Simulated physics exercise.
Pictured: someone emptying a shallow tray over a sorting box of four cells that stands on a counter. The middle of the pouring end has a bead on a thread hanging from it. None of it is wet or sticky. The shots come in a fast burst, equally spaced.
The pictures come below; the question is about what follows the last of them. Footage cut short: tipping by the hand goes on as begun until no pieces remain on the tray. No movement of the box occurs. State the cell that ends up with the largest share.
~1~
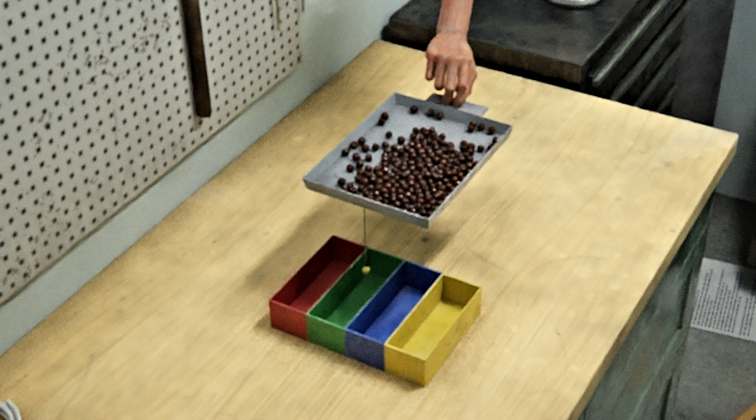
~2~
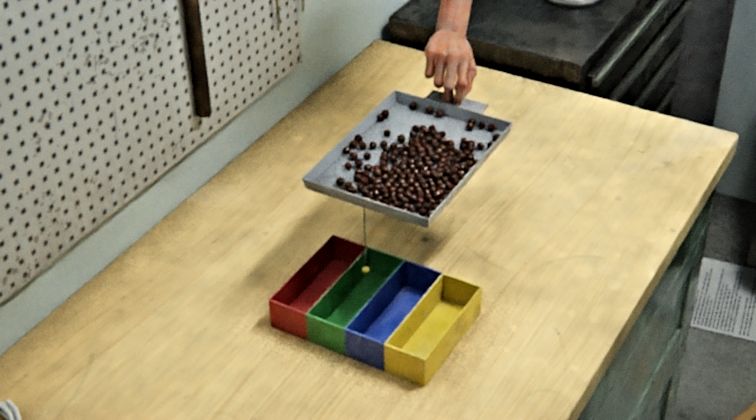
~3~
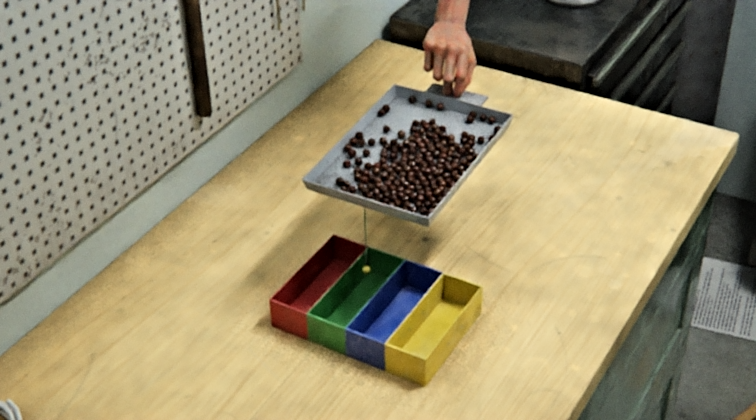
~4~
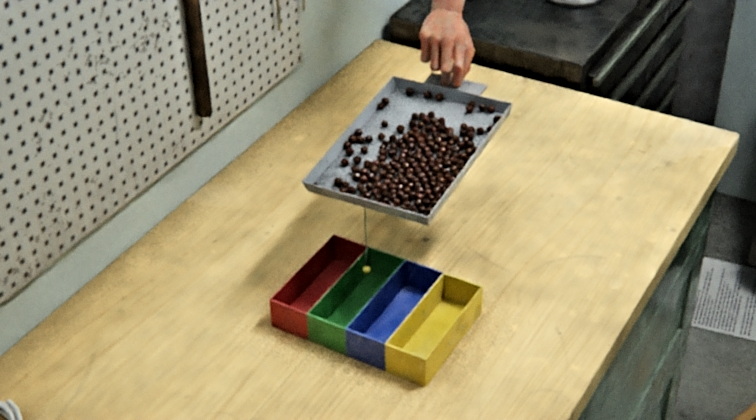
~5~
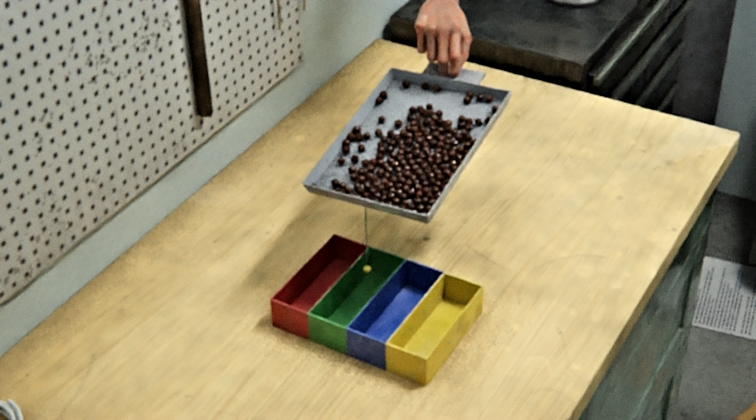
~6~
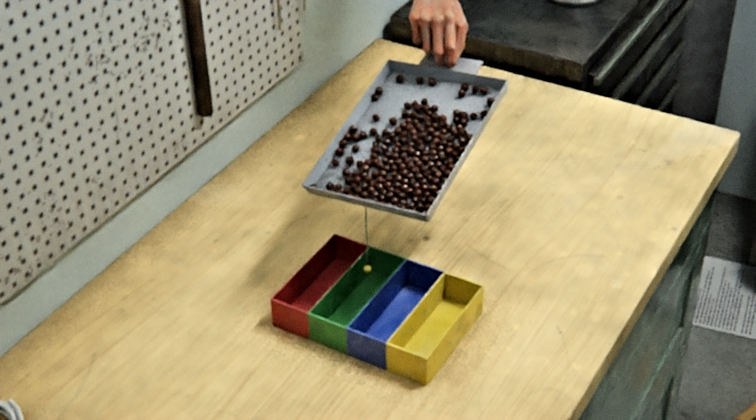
It is the red cell.
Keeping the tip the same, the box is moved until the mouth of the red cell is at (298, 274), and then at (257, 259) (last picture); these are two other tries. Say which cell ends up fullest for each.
The first try: The red one. The second: The cell in green.
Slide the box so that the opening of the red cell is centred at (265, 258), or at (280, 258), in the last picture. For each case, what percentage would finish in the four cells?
100 %, 90 %.
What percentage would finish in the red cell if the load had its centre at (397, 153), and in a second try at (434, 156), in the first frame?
Close to 50 and close to 50 per cent.
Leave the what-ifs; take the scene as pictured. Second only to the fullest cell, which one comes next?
Runner-up - the cell in green.
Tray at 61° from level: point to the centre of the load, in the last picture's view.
The load is centred around (349, 180).
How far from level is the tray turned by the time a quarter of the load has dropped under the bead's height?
Roughly 75 degrees of tilt.
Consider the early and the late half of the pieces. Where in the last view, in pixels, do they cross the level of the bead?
Earlier portion about (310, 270); later portion about (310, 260).
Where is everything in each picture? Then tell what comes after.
In the first picture, corners of the pouring end at (306, 177) and (428, 217), level; middle of the load at (416, 174), chocolate balls; bead on its thread at (366, 270); red cell at (288, 318); green cell at (326, 332); blue cell at (365, 347); yellow cell at (405, 363).
In the second picture, corners of the pouring end at (306, 177) and (427, 217), level; middle of the load at (416, 173).
In the third picture, corners of the pouring end at (306, 178) and (427, 216), tipped barely, lowest at the left corner; middle of the load at (416, 170), a small part on the move.
In the fourth picture, corners of the pouring end at (306, 180) and (427, 215), tipped a little, lowest at the left corner; middle of the load at (415, 166), a small part on the move.
In the fifth picture, corners of the pouring end at (306, 182) and (426, 213), tipped a little, lowest at the left corner; middle of the load at (412, 163), about a quarter on the move.
In the sixth picture, corners of the pouring end at (306, 184) and (425, 212), tipped clearly, lowest at the left corner; middle of the load at (407, 162), most on the move; red cell at (290, 316); green cell at (328, 331); blue cell at (367, 346); yellow cell at (407, 362).
Soon after the last picture, tray tipped steeply; most on the tray; a stray few in the red cell; a small part falling or outside the box.
A little later, tray tipped right over; a small part on the tray; about a third in the red cell; about a quarter in the green cell; a stray few in the blue cell; about a third falling or outside the box.
Later still, tray tipped past a quarter turn; about half in the red cell; a small part in the green cell; a stray few in the blue cell; about a third falling or outside the box.
By the end, tray tipped past a quarter turn; about half in the red cell; a small part in the green cell; a stray few in the blue cell; none in the yellow cell; about a third outside the box.
